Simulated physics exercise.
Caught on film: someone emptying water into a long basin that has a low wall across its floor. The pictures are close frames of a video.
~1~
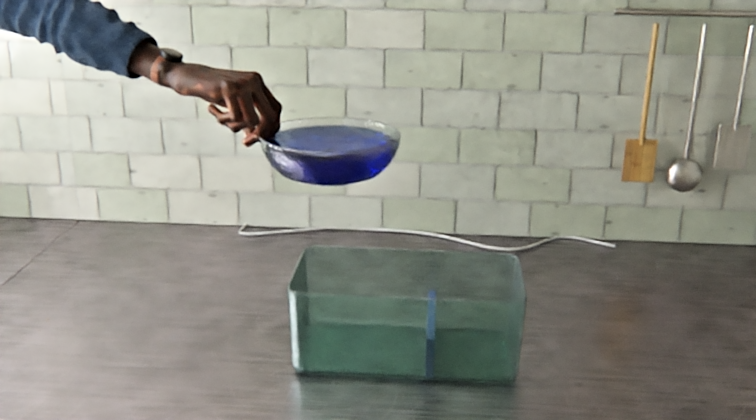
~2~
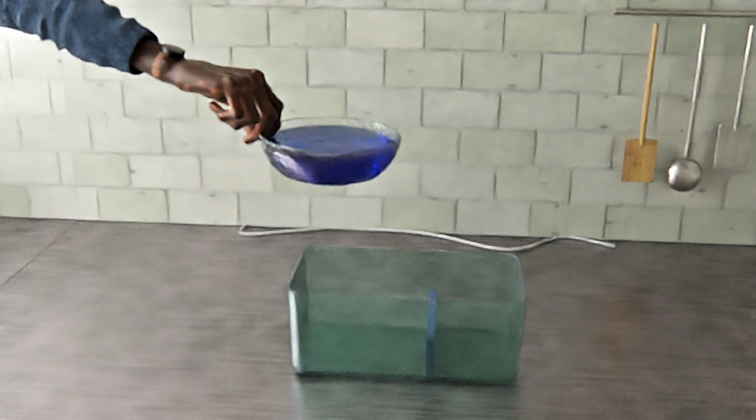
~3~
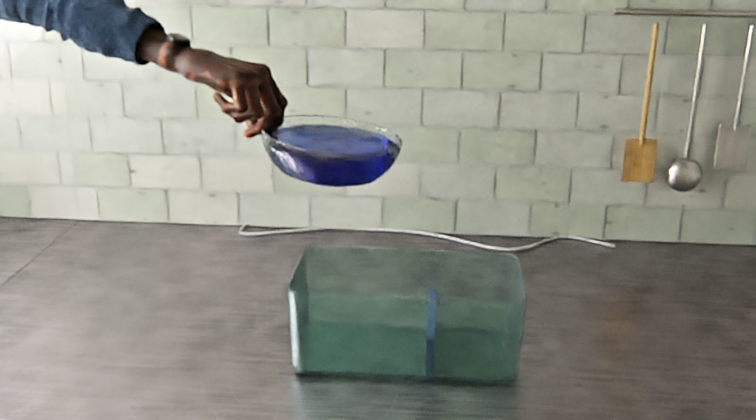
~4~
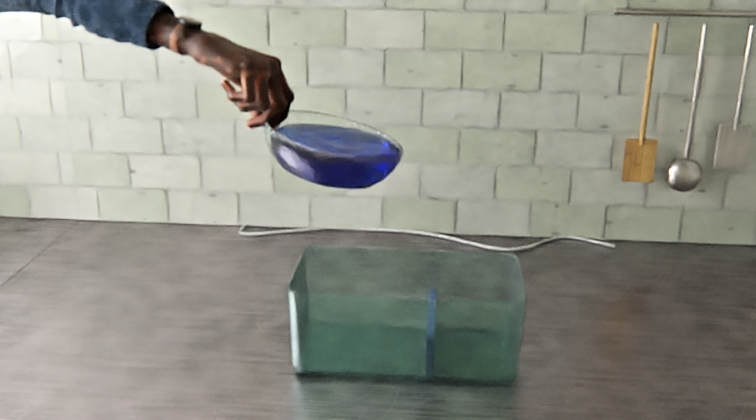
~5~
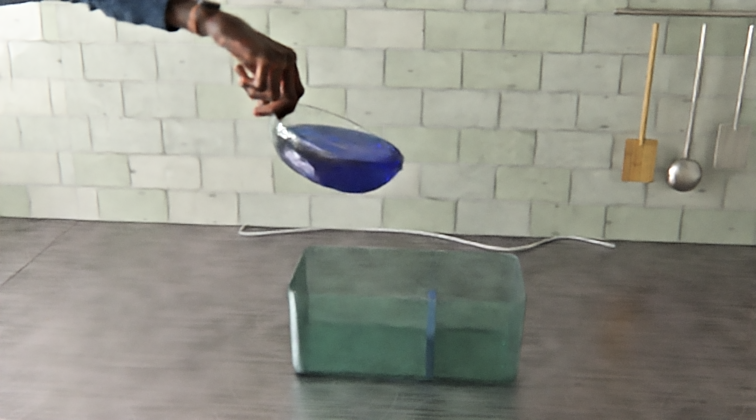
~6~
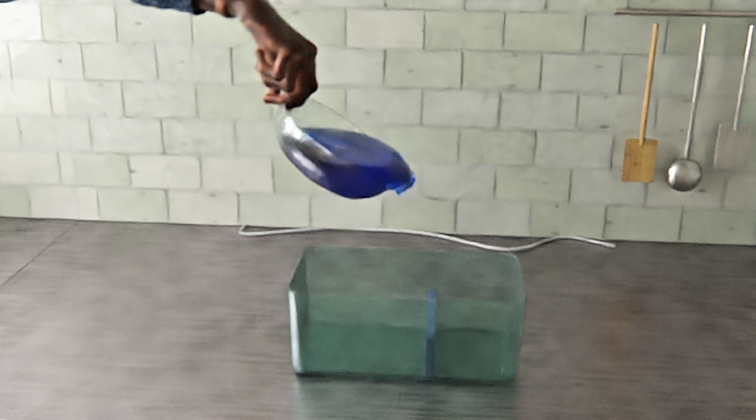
On a dark kitchen counter, a hand held a glass bowl of blue water above a long clear basin, then tilted it steadily to the right until the water began slipping over its edge.
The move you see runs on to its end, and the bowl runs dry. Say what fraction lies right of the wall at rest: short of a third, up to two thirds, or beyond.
In the end between a third and two thirds is right of the wall.
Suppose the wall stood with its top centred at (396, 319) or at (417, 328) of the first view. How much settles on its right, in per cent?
Roughly 75 per cent, and 45 per cent.
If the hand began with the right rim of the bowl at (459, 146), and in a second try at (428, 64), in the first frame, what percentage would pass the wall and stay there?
Near 70 % and 70 %.
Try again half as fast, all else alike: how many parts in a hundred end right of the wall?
Roughly 70 in a hundred.
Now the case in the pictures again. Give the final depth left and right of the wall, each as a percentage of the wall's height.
The left part 30 per cent, the right part 40.
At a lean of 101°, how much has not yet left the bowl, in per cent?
Near 0 %.
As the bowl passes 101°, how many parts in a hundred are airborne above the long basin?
Some 25 per cent.
A moment on, the bowl is tipped right over and 1 per cent is still to pour, 21 is left of the wall and 53 right of it.
Next, the bowl is tipped right over and 0 per cent is still to pour, 40 is left of the wall and 39 right of it.
Then the bowl is tipped right over and 0 per cent is still to pour, 48 is left of the wall and 46 right of it.
Later the bowl is tipped right over and 0 per cent is still to pour, 49 is left of the wall and 46 right of it.
In the end 49 per cent lies left of the wall, 46 right of it and 5 outside.
